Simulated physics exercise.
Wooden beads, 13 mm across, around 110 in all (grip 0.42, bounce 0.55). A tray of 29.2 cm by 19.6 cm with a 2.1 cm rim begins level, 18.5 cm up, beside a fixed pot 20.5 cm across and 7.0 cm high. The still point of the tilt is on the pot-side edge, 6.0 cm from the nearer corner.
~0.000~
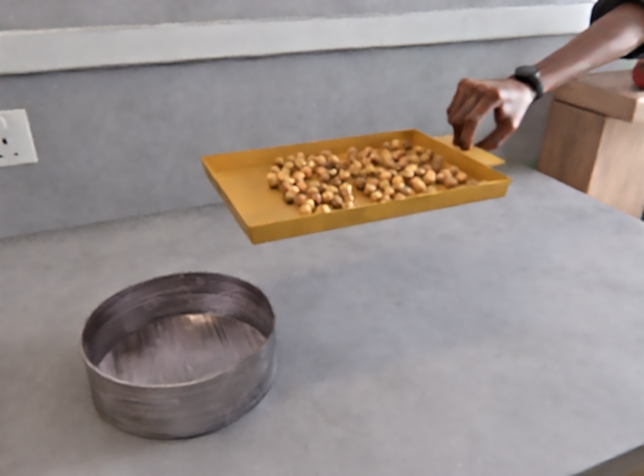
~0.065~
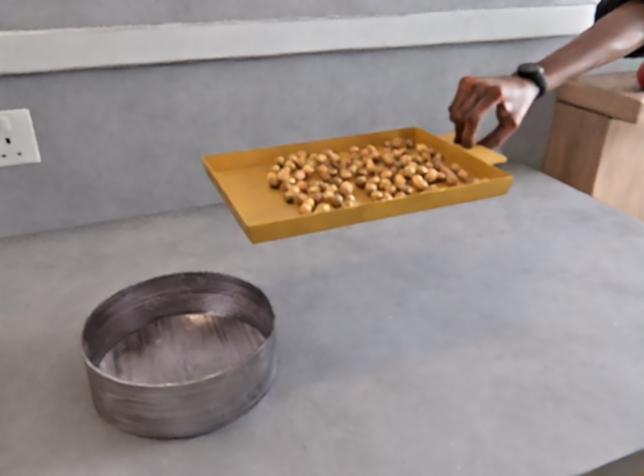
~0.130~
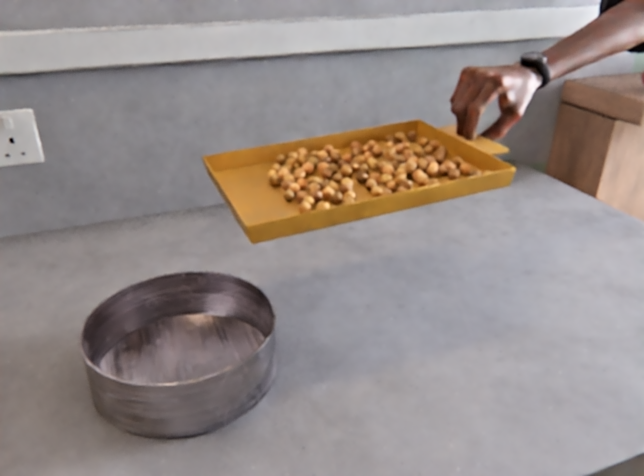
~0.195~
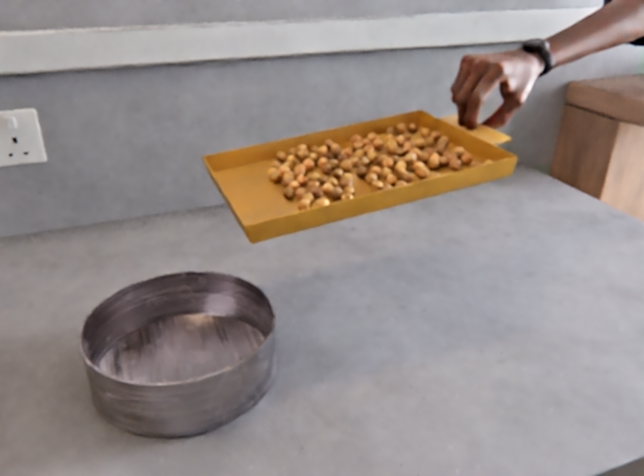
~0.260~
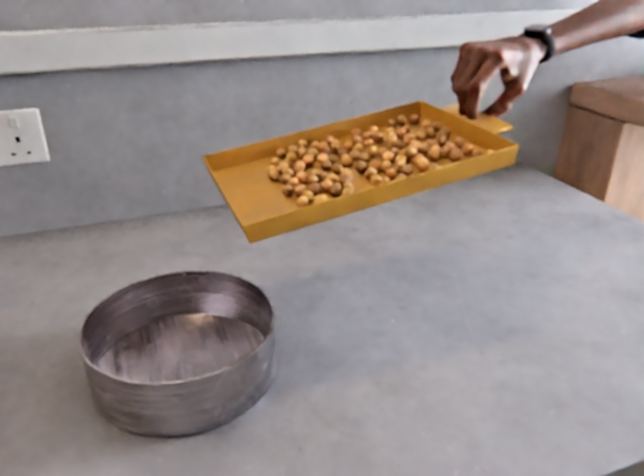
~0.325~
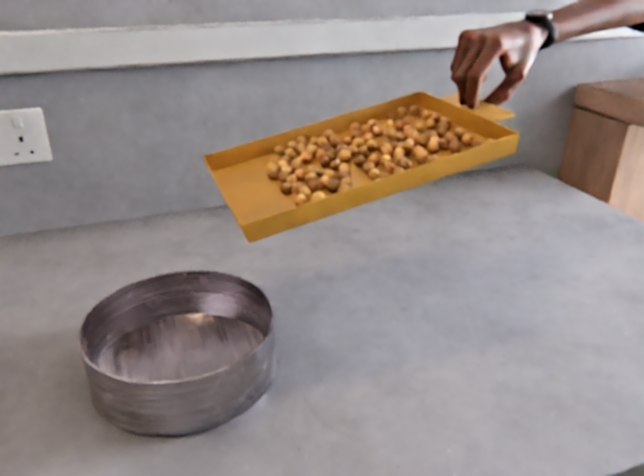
Hand raising the right end of a yellow tray of wooden beads, tilting it leftward above a round grey pot.
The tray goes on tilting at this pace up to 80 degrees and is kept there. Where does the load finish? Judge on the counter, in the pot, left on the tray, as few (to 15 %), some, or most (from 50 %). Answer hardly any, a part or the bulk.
On the counter: Hardly any; in the pot: Hardly any; left on the tray: The bulk.
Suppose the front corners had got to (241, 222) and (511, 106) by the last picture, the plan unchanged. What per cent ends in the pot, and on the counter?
Pot 10, counter 0.
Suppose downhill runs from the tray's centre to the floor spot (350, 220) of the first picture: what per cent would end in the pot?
Some 0 per cent.
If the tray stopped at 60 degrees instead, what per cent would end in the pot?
Then about 0 per cent.
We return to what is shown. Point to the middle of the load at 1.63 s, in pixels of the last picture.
Near (236, 161).
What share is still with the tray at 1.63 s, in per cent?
Roughly 100 per cent.
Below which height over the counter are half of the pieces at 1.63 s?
Some 24 cm.
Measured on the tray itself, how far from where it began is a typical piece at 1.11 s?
Some 12 cm.
After 1.11 s, tilt 43 degrees; the tray holds 100 %, the pot 0 %.
After 1.63 s, tilt 64 degrees; the tray holds 100 %, the pot 0 %.
After 2.22 s, tilt 80 degrees; the tray holds 95 %, the pot 5 %.
At rest (3.0 s), counter 0 %, pot 5 %, tray 95 %.
